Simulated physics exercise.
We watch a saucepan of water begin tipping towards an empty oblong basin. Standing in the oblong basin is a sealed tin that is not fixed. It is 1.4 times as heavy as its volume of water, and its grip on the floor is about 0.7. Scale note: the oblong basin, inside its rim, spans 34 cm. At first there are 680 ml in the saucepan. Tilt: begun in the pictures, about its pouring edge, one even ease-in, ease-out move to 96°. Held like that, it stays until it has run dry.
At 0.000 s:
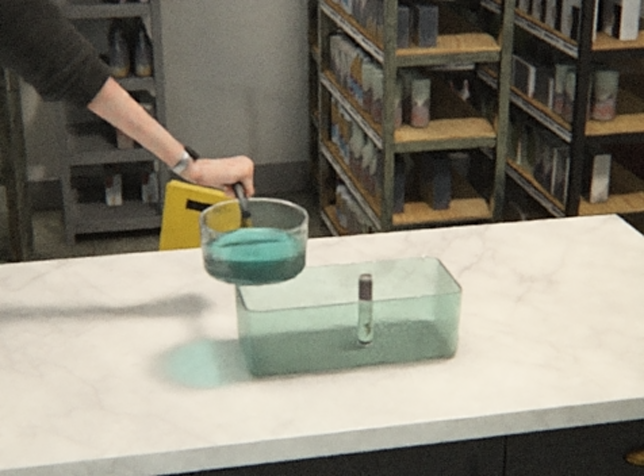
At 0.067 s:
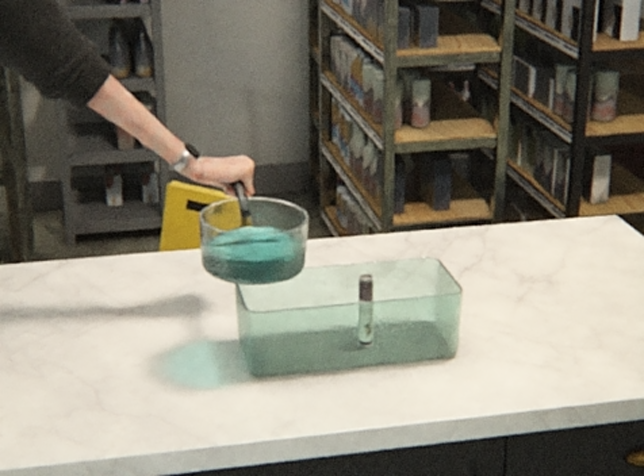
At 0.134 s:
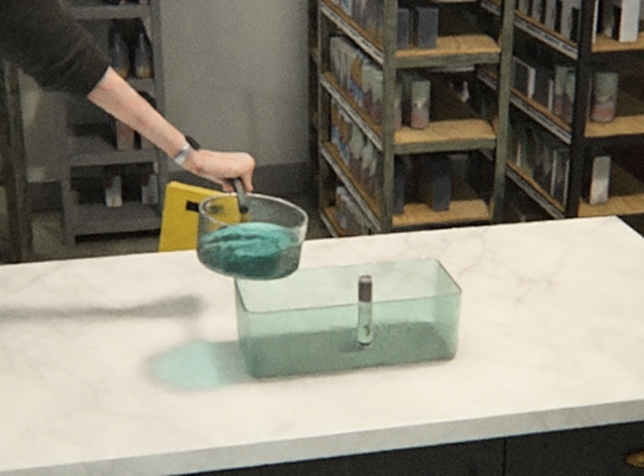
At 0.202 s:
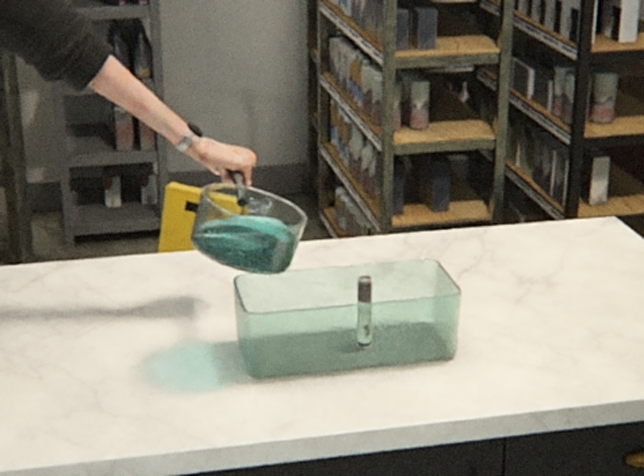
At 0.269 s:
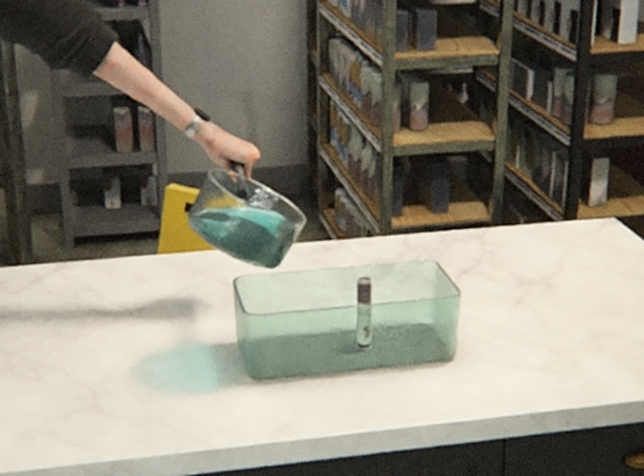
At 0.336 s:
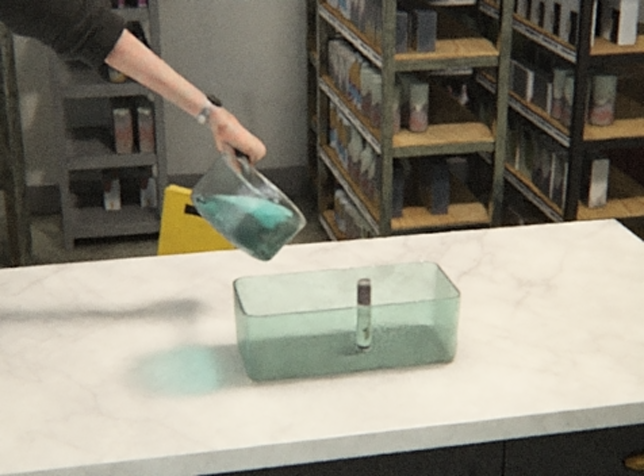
A glass saucepan of teal water, held by a hand, tilting steadily rightward above a clear oblong basin on a marble counter.
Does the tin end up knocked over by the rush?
Yes.
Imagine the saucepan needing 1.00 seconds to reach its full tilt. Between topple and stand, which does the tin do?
Outcome - the tin comes down.
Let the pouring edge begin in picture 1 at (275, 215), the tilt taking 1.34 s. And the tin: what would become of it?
Then the tin remains standing.
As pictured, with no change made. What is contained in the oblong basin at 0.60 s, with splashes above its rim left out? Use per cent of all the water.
Roughly 4 per cent.
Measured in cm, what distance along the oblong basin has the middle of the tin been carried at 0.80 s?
Reading: Roughly 0 cm.
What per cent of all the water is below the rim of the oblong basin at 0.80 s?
Near 68 per cent of the total.
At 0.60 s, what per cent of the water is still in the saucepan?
About 46 percent.
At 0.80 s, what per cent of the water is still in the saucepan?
Around 14 in a hundred is still there.
After 0.60 s the tilt is 89° and 45 per cent is still to pour; the tin stands where it began.
After 0.80 s the tilt is 96° and 13 per cent is still to pour; the tin stands where it began.
After 1.01 s the tilt is 96° and 4 per cent is still to pour; the tin leans 14°.
After 1.23 s the tilt is 96° and 1 per cent is still to pour; the tin lies on its side.
In the end the tin lies on its side.
